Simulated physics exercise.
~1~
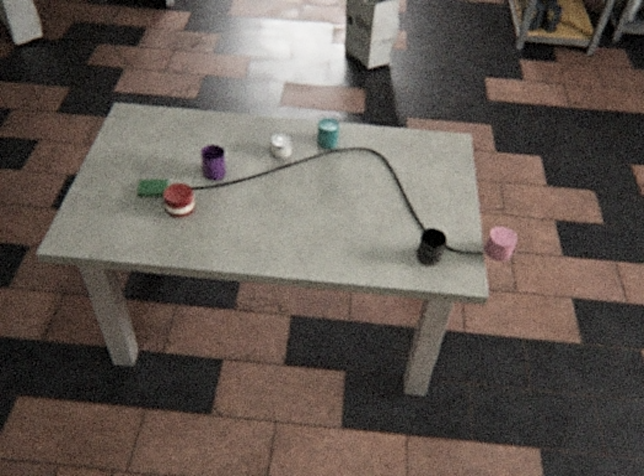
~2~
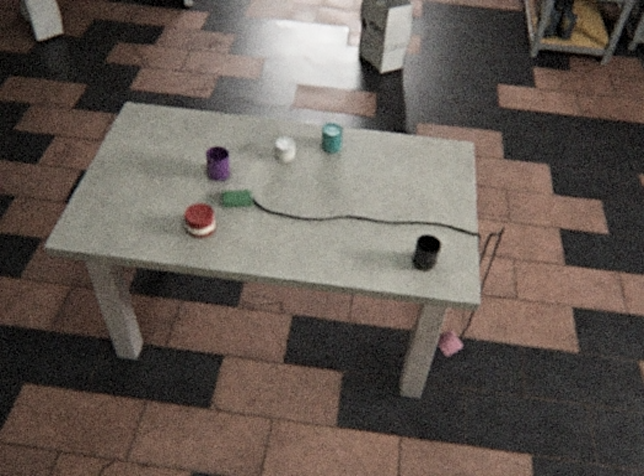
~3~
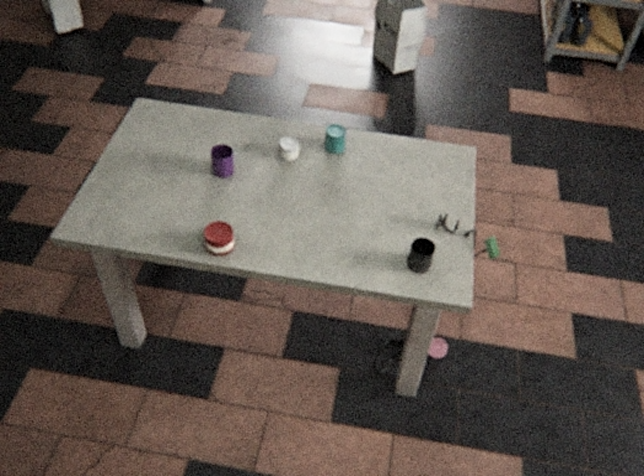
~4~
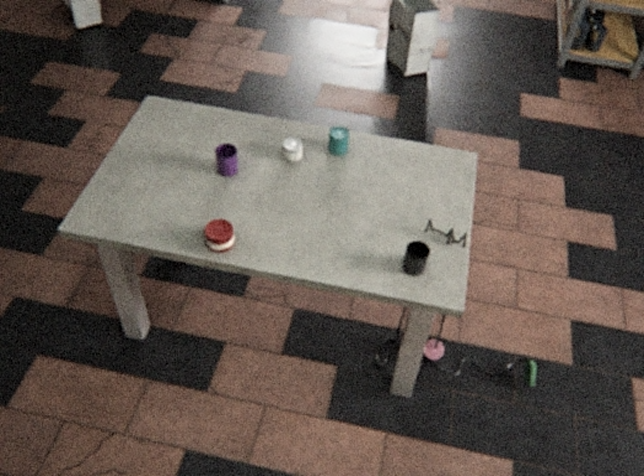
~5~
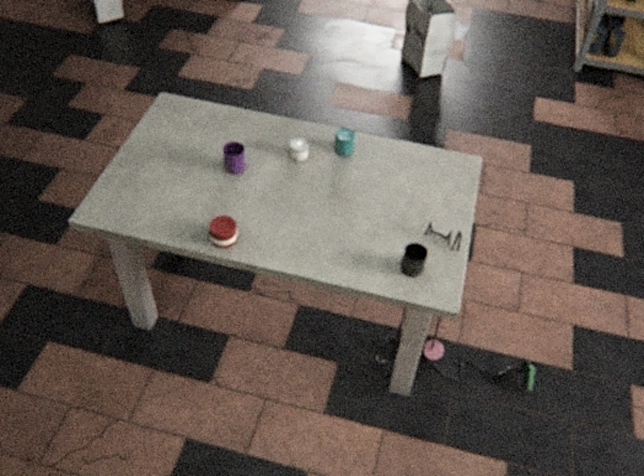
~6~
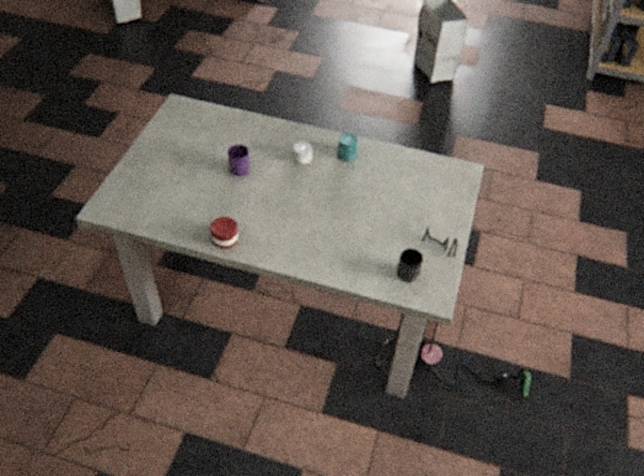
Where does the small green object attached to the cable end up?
It is dragged across the table, goes over the right edge and ends up on the floor.
In this clip, a pink object drops off the right edge of a table, pulling a dark cable and a small green object after it. The green object nudges a red tin toward the front and then falls too, ending on the floor while the tin and four other containers remain on top.
